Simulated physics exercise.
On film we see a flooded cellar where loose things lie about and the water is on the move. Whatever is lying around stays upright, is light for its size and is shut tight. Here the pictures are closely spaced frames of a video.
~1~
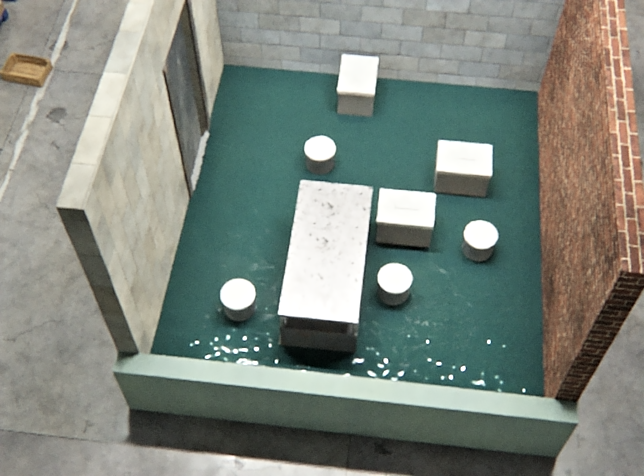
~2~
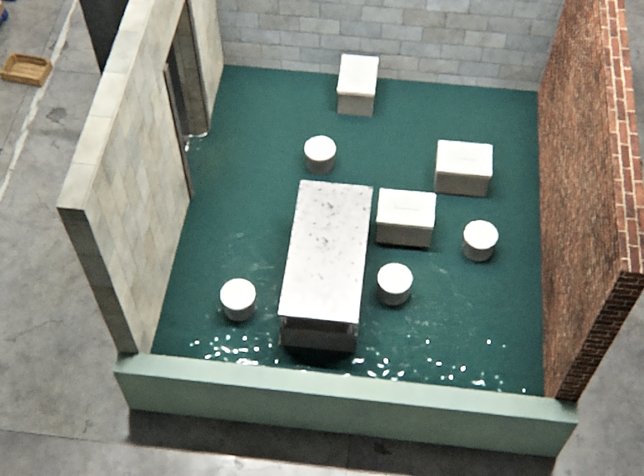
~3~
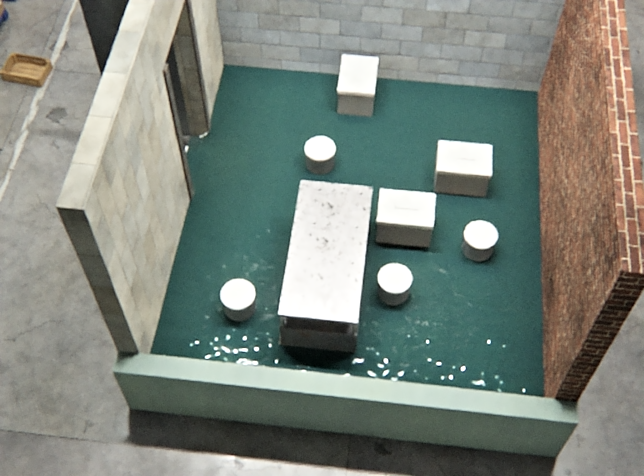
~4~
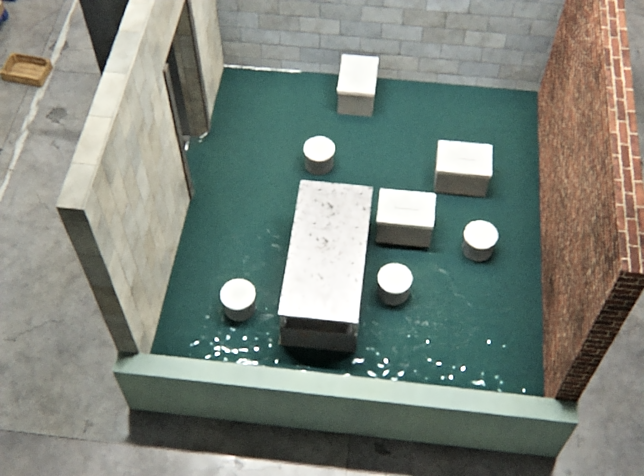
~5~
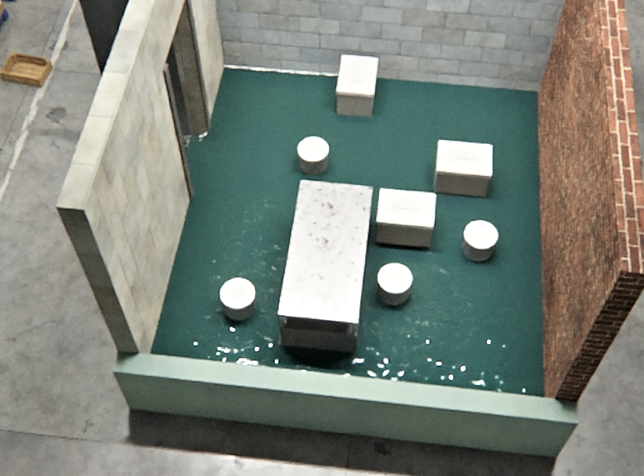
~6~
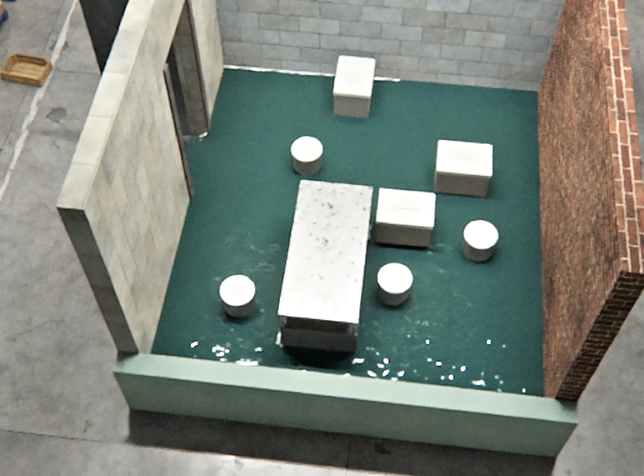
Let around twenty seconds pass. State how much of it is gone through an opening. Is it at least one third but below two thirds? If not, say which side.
The portion will probably sit in the middle band.
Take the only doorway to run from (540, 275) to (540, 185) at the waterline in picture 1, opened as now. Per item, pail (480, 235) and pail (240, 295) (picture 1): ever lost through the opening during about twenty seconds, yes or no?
In that order: Escapes, never escapes.
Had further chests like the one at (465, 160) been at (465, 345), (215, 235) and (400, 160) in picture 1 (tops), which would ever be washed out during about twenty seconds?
In order: Never exits; exits; exits.
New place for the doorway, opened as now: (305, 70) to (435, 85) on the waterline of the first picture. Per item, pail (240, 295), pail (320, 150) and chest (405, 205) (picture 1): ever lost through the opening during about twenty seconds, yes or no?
Going through them in sequence: Trapped, then gets out, then gets out.
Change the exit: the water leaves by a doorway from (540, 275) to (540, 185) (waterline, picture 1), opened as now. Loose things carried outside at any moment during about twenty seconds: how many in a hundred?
Roughly 60 in a hundred.
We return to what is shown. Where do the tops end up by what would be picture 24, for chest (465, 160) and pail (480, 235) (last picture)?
Estimated positions: (415, 139); (463, 216).
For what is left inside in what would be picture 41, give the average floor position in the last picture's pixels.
I'd put it roughly at (328, 204).
A moment on, 0 of 7 are out; 7 afloat.
Next, 1 of 7 are out; 6 afloat.
Later, 2 of 7 are out; 5 afloat.
In the end, 3 of 7 are out; 4 afloat.
